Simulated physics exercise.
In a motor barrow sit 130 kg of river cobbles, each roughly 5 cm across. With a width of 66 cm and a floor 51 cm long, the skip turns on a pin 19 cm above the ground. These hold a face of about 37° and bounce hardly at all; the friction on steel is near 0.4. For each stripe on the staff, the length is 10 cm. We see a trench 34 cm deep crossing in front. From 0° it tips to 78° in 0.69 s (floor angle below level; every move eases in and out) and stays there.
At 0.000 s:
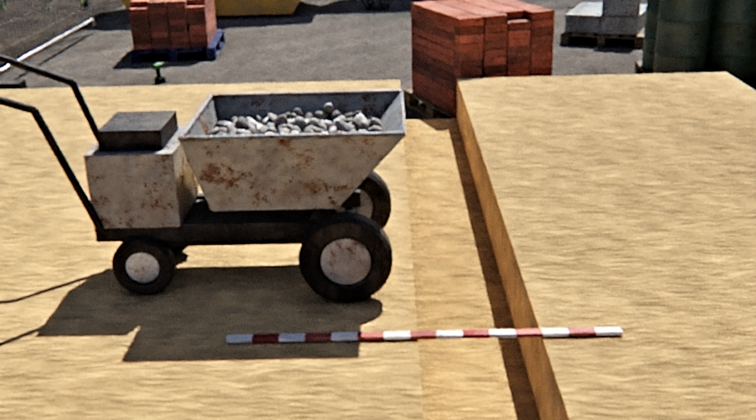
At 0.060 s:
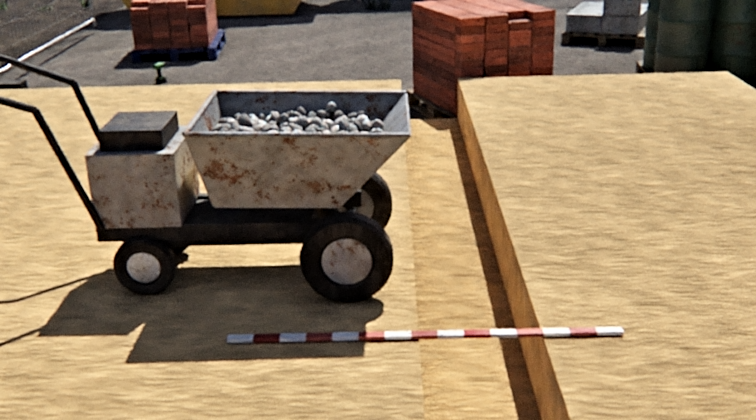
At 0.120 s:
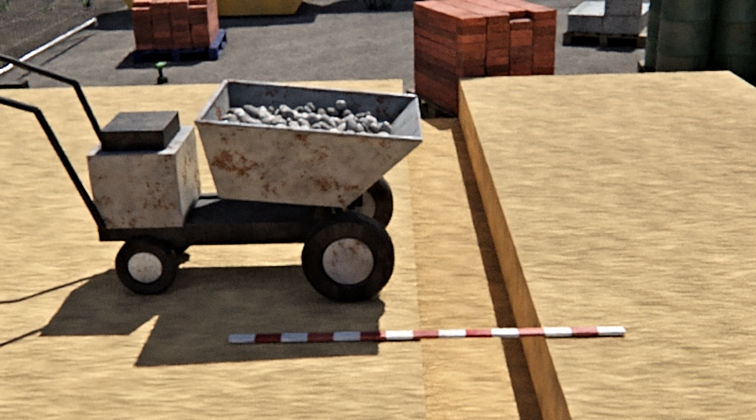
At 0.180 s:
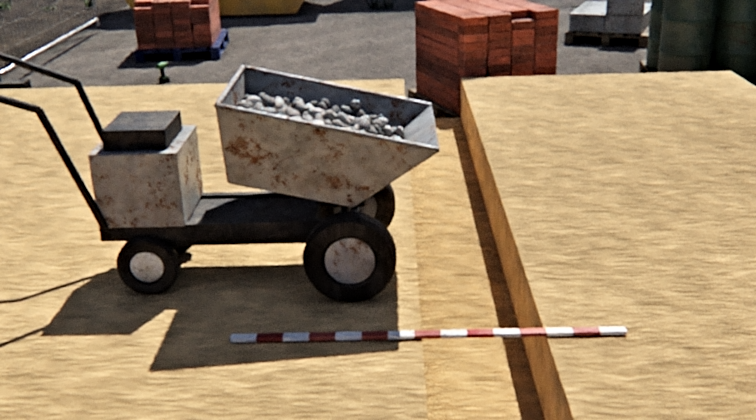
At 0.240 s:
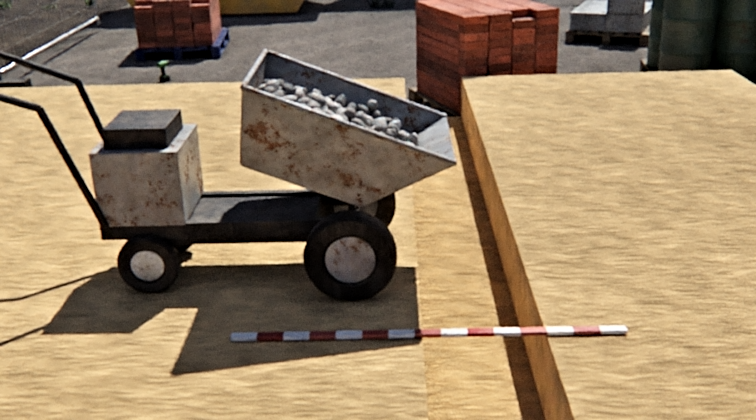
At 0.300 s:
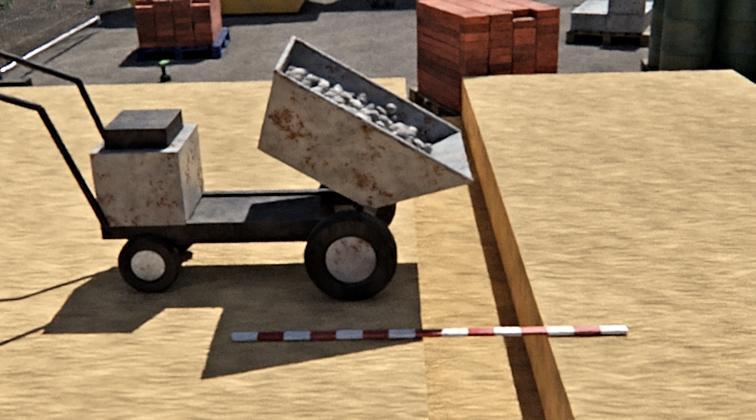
The rusty, pale metal skip of a motor barrow, loaded with grey cobbles, sits level at first beside a narrow trench, then begins tilting down to the right. Its left end rises steadily higher while the right lip lowers and reaches out, and the cobbles slope with it as its shadow shifts.
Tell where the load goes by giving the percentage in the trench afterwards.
About 56 per cent of the load is in the trench.
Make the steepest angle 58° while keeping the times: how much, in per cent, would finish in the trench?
With that change, near 40 per cent.
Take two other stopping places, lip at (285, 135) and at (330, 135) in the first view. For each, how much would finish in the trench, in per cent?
It'd be around 70 per cent and after that around 100 per cent.
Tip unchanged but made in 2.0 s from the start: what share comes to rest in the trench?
70 %.
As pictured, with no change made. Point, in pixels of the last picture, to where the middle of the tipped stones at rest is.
I'd point to around (516, 308).
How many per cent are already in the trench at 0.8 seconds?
Close to 20 per cent at that time.
After 0.5 s the floor is at 66°; 100 % in the skip; the foremost stones are at (480, 216).
After 0.8 s the floor is at 78°; 62 % in the skip, 21 % in the trench, 16 % past the trench; the foremost stones are at (591, 263).
After 1.1 s the floor is at 78°; 8 % in the skip, 48 % in the trench, 44 % past the trench; the foremost stones are at (742, 242).
After 3.1 s the floor is at 78°; 0 % in the skip, 56 % in the trench, 44 % past the trench; the foremost stones are past the picture's edge.
